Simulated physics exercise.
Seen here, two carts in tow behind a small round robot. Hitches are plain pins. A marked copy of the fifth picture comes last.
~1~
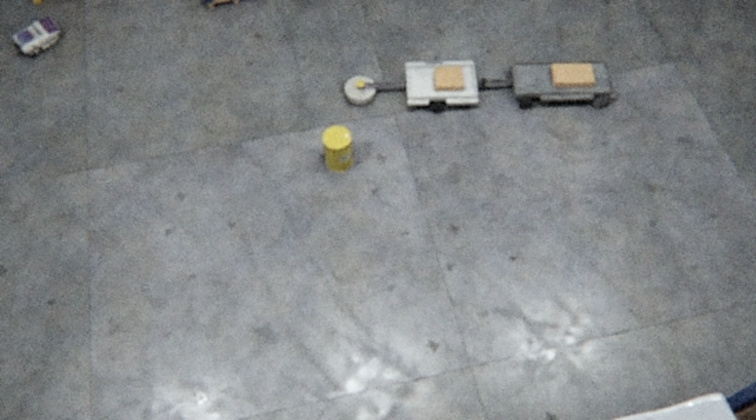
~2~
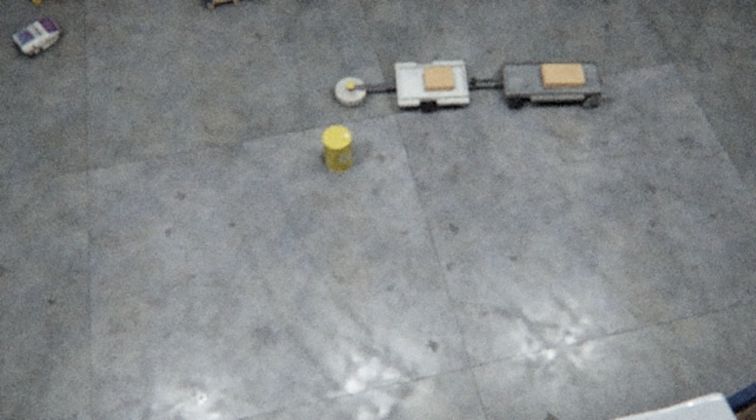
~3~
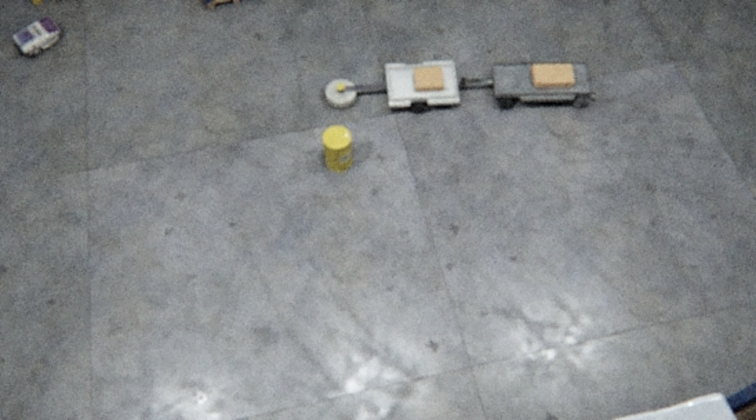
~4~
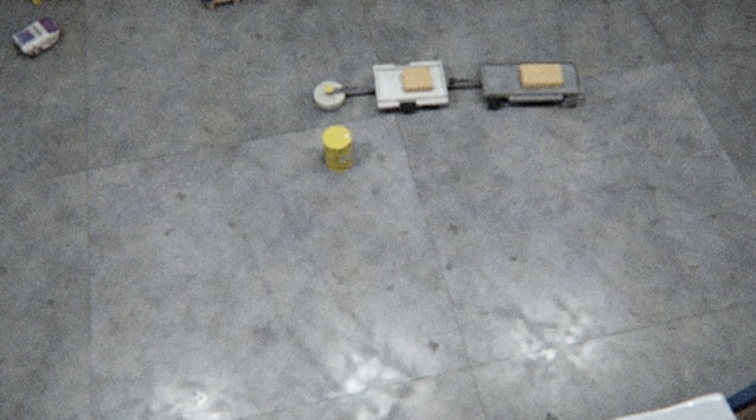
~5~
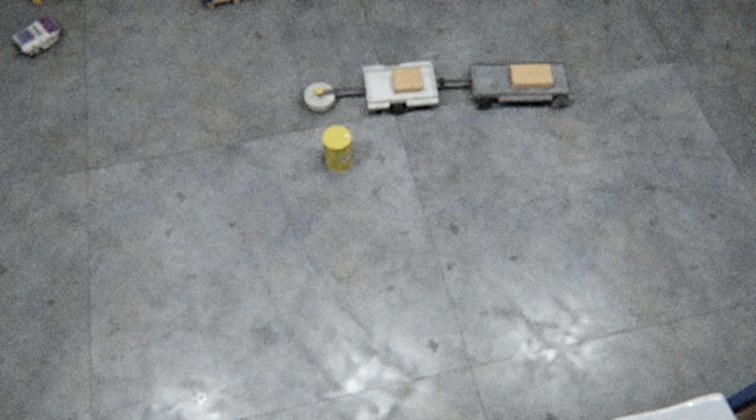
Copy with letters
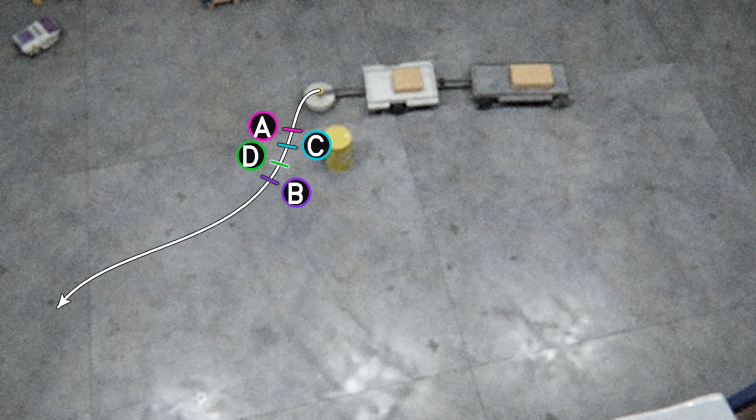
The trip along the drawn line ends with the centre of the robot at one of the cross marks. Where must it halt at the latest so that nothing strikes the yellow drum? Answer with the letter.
Mark C.
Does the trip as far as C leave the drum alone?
Yes.
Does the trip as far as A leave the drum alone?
Yes.
On the marked copy, A at (292, 130); B at (270, 180); C at (287, 146); D at (280, 164); the route from (319, 90) via (230, 216) to (58, 308).
With C. Early on, robot (301, 111), last cart (498, 79).
Further on, robot (294, 132), last cart (477, 78).
At the end, robot (288, 151), last cart (459, 77); nothing has been touched.
As for the rest, A is safe but short; B is too far, the drum has been hit; D is too far, the drum has been hit.
